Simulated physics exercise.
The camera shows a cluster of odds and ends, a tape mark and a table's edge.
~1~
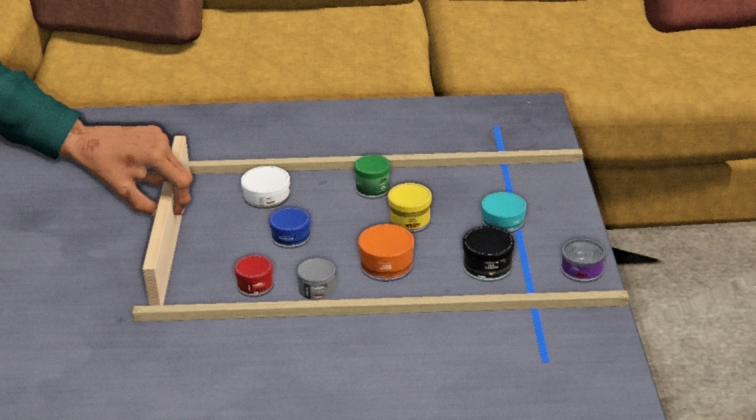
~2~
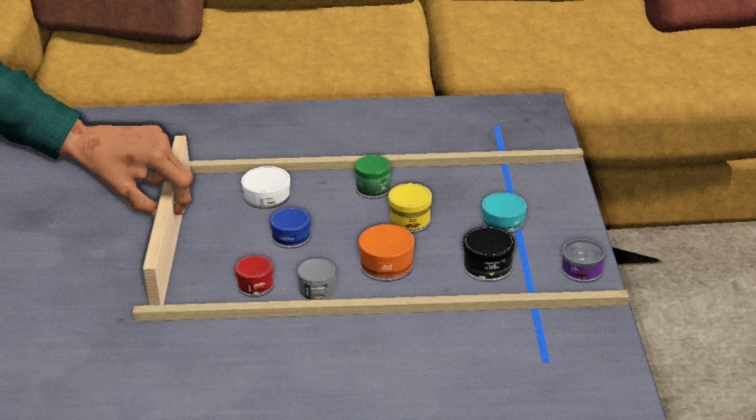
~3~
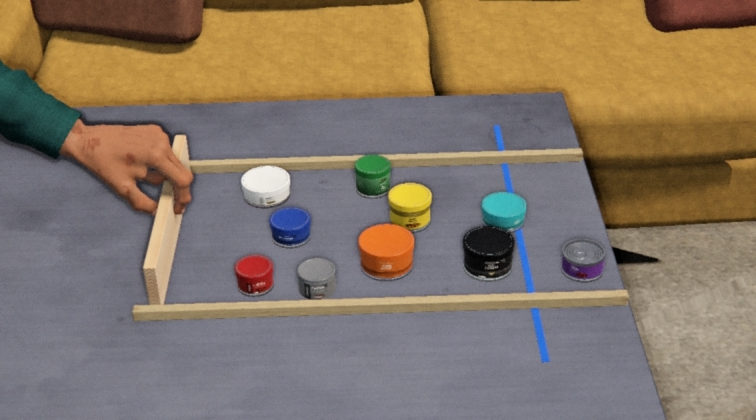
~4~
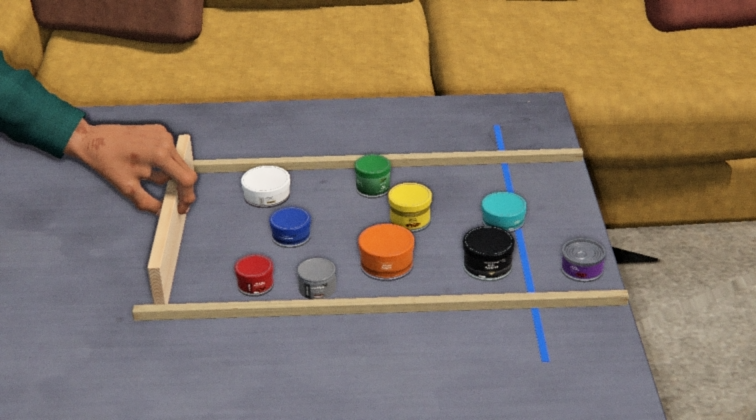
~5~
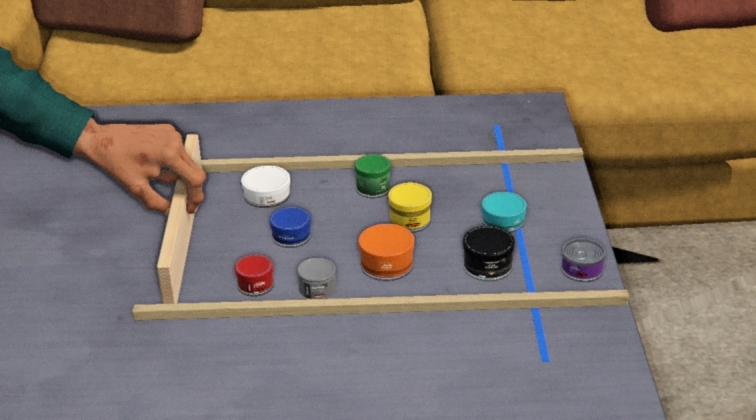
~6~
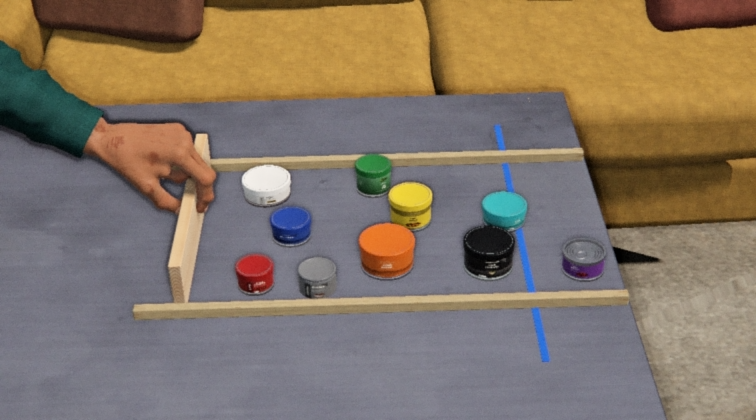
A hand slides a wooden board slightly right toward colourful pots on a grey table.
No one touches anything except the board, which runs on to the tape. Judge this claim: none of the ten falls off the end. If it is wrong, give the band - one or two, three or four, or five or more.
Wrong; one or two fall off.
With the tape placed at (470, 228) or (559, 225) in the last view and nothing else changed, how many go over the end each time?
Counts per try: 0; 5.
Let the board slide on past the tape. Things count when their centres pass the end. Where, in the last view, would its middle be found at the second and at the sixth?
Around (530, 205); afterwards around (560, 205).
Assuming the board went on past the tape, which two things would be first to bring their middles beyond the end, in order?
It is the purple pot and after it the black tin.
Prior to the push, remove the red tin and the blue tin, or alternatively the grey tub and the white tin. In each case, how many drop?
In the first try 1, in the other 1.
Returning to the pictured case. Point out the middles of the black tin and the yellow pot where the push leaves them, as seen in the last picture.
Black tin at (601, 252), yellow pot at (556, 192).
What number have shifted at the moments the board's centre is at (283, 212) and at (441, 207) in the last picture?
The counts are 4 and 9.
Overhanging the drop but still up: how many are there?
The count is 1.
Early on, none off yet; purple pot at rest near (583, 260); turquoise tin at rest near (504, 212); black tin at rest near (489, 253).
A while later, none off yet; purple pot at rest near (583, 260); turquoise tin at rest near (504, 212); black tin moving near (500, 254).
Finally, the number that fall off is one or two; lost, purple pot.
